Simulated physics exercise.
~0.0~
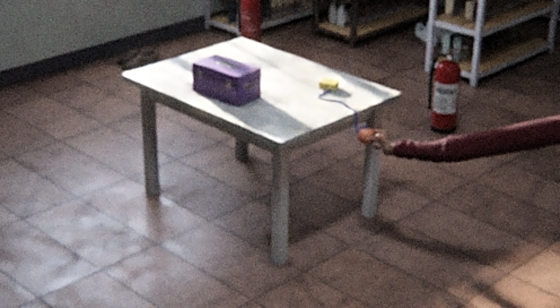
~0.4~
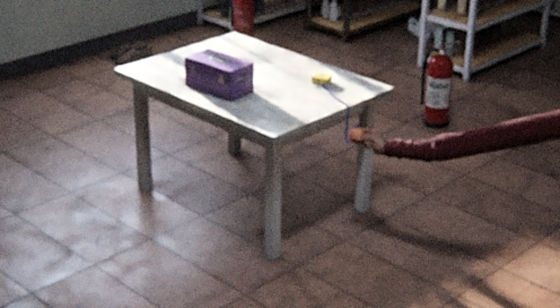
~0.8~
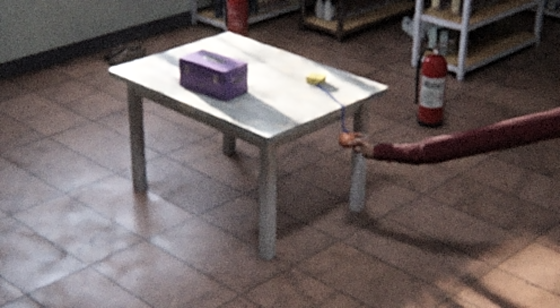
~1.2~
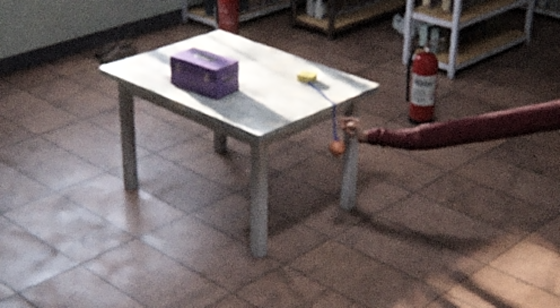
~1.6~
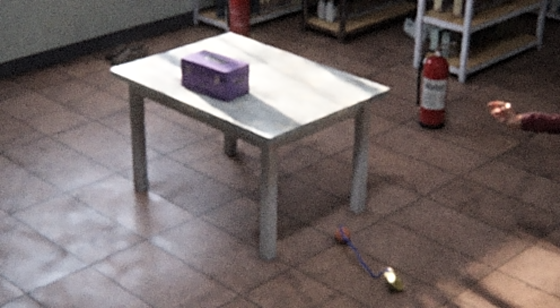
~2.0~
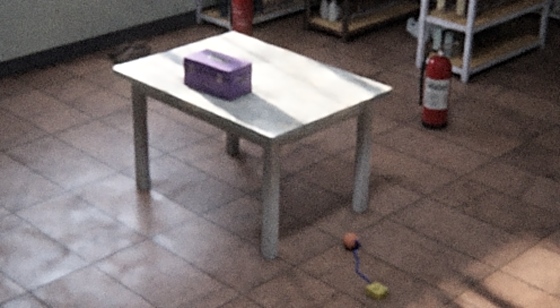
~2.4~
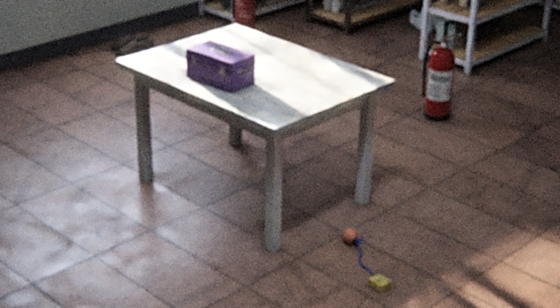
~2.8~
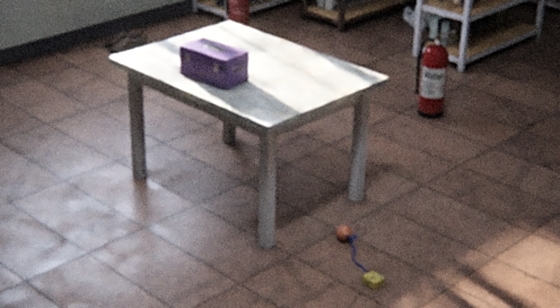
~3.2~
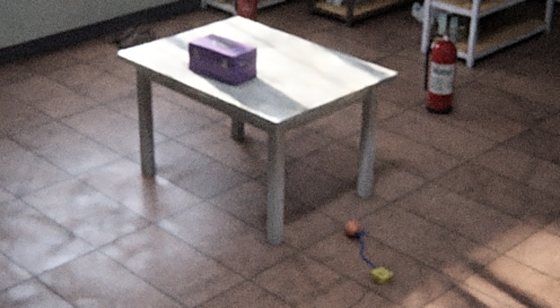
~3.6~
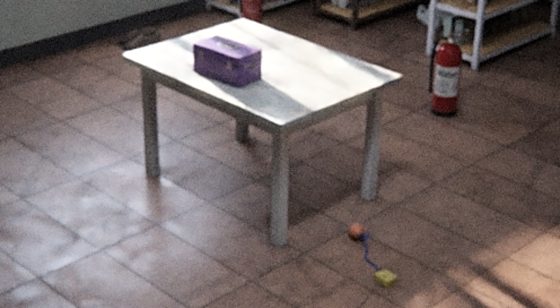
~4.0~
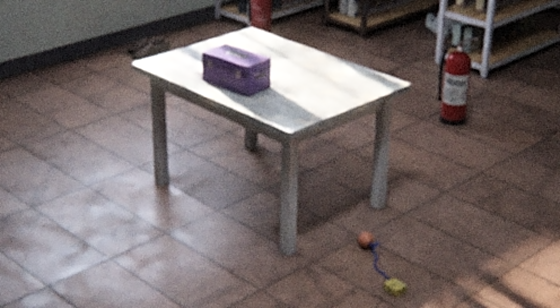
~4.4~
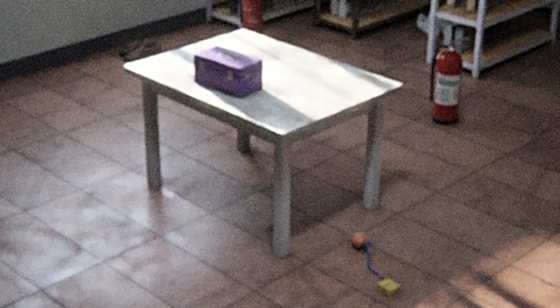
Orange ball on a cord dropping from a hand beside a white table, the tethered yellow box following it to the floor.
